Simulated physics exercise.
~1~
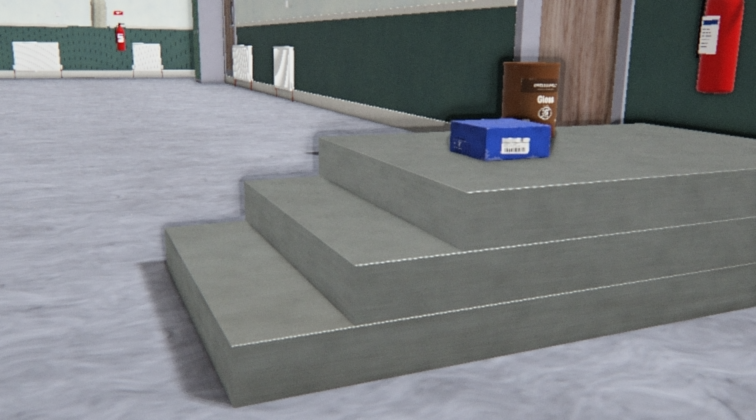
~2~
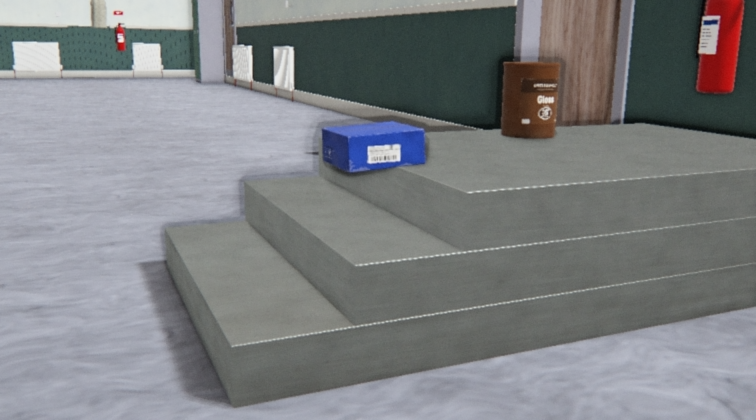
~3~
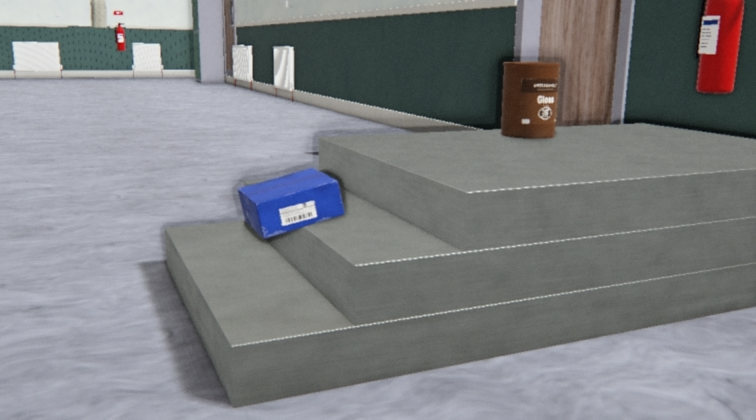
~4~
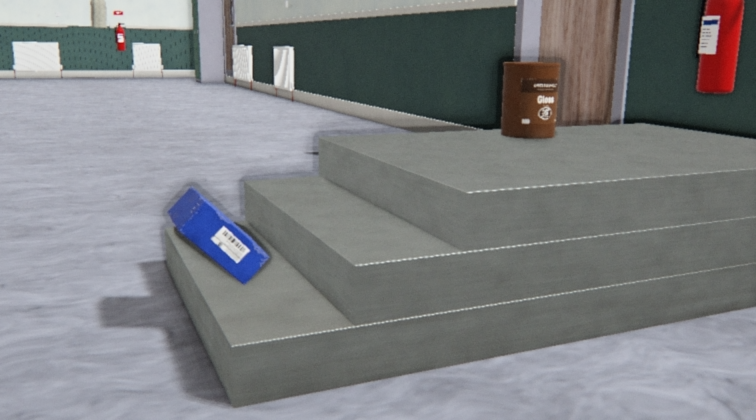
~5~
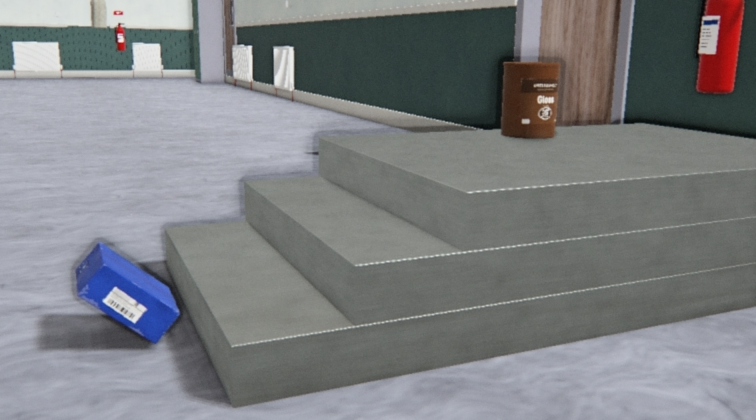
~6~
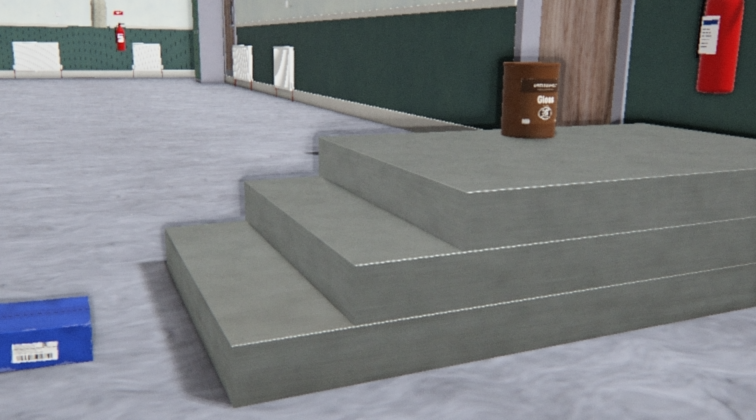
At first, a blue box with a white label sits near a brown pail on top of a grey stepped platform, with a wooden door and a red fire extinguisher behind. The box slides left to the edge of the top level, leaving the pail behind. It drops onto the middle step, tilting slightly, then tumbles down to the lowest step, tipped steeply. From there it pitches off the left side of the steps, still tilted. It ends lying level on the pale floor at the far left, partly out of view, while the pail remains in place.
